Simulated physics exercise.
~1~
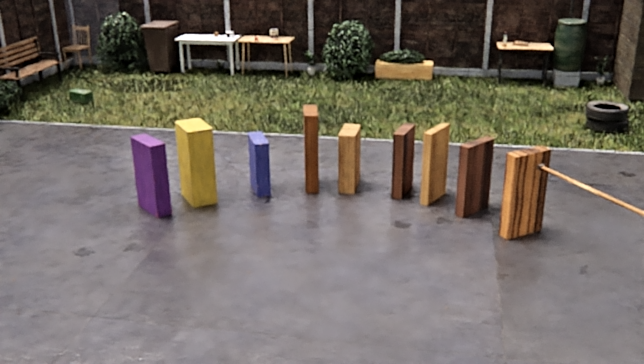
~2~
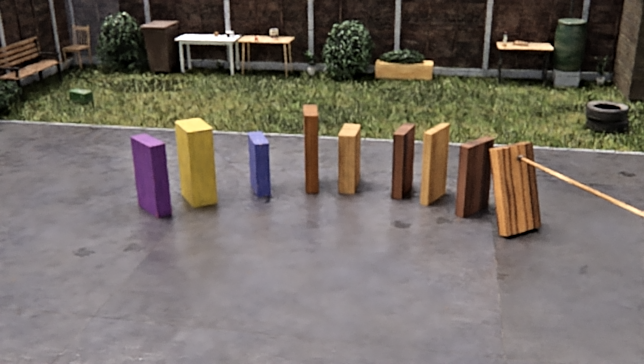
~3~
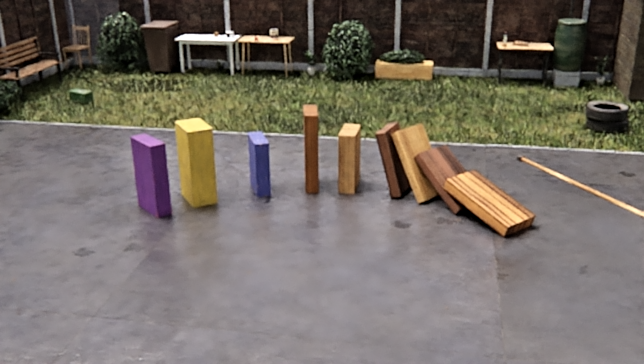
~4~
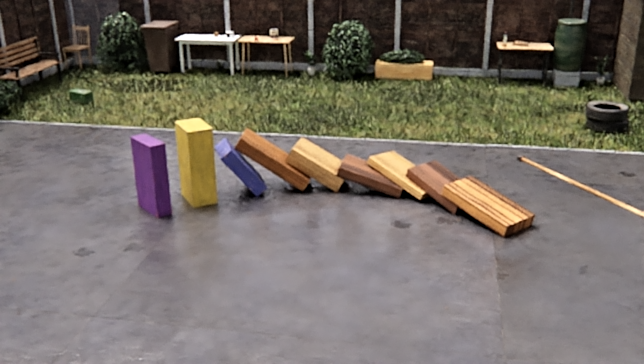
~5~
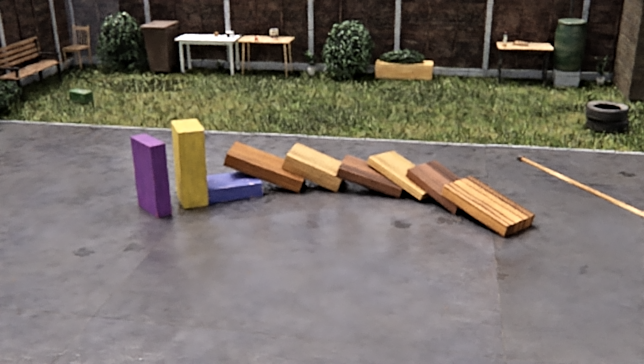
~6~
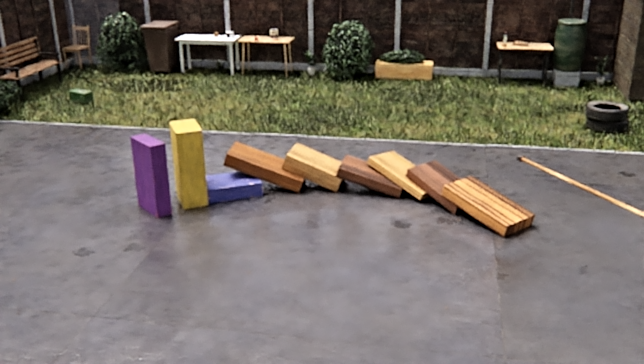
A row of upright boards topples leftward from a pole's push, leaving yellow and purple standing.
